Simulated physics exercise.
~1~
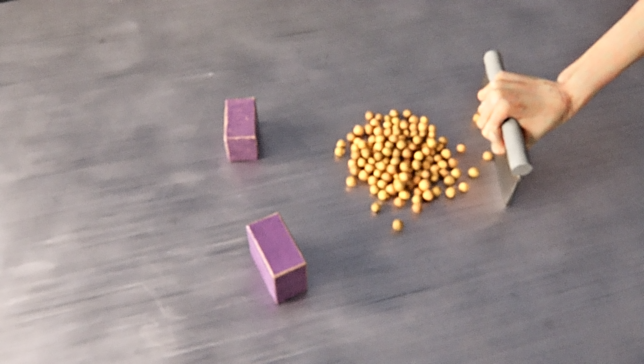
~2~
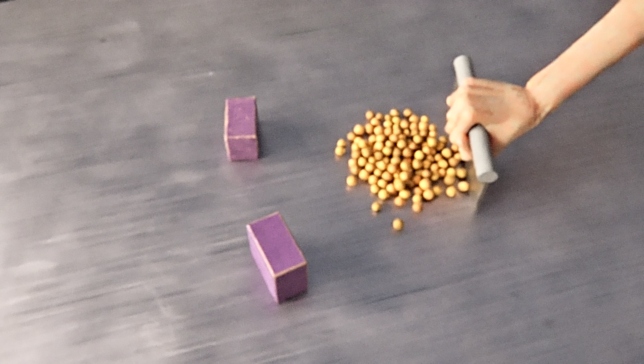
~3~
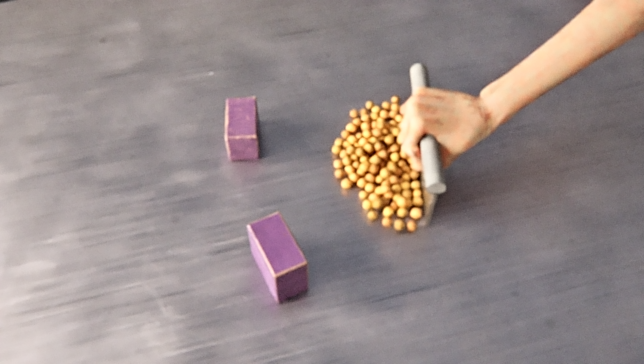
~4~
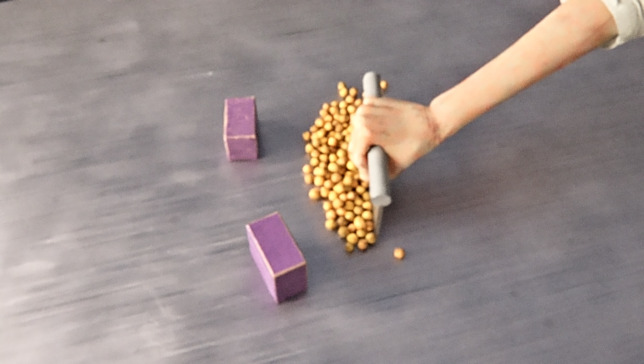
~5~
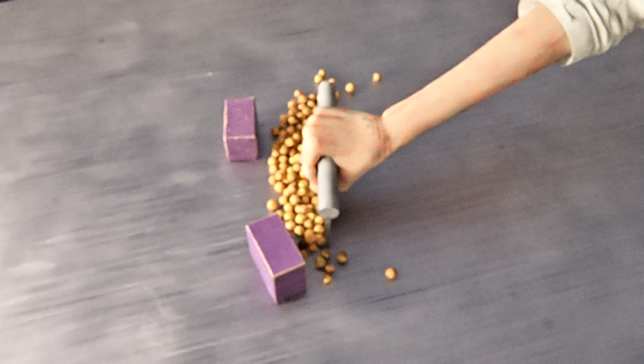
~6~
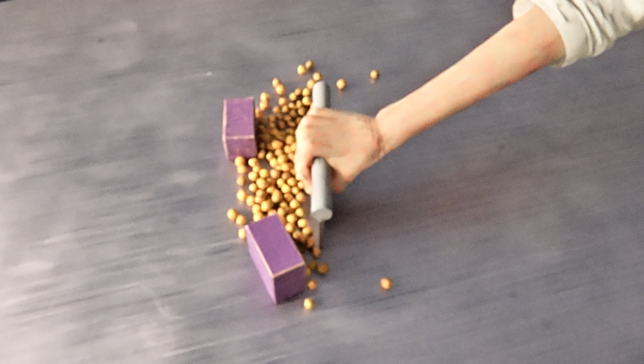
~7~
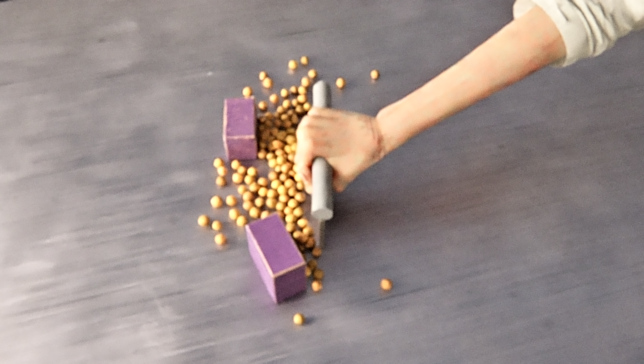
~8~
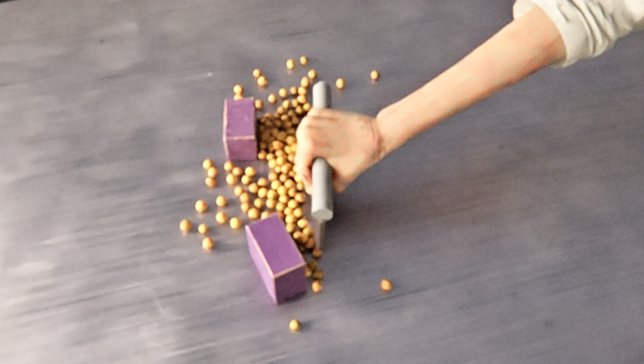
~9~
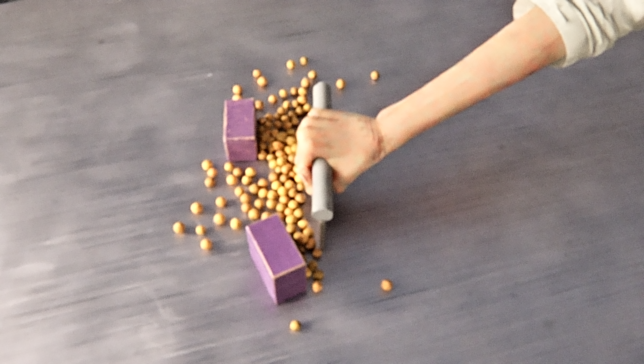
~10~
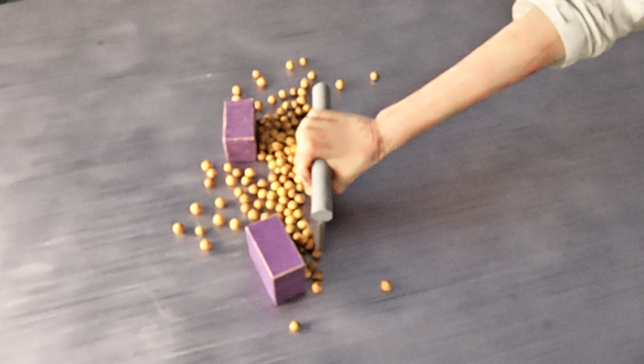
Hand-held scraper pushing a heap of wooden beads left against two purple blocks, some spilling through the gap before everything stops.
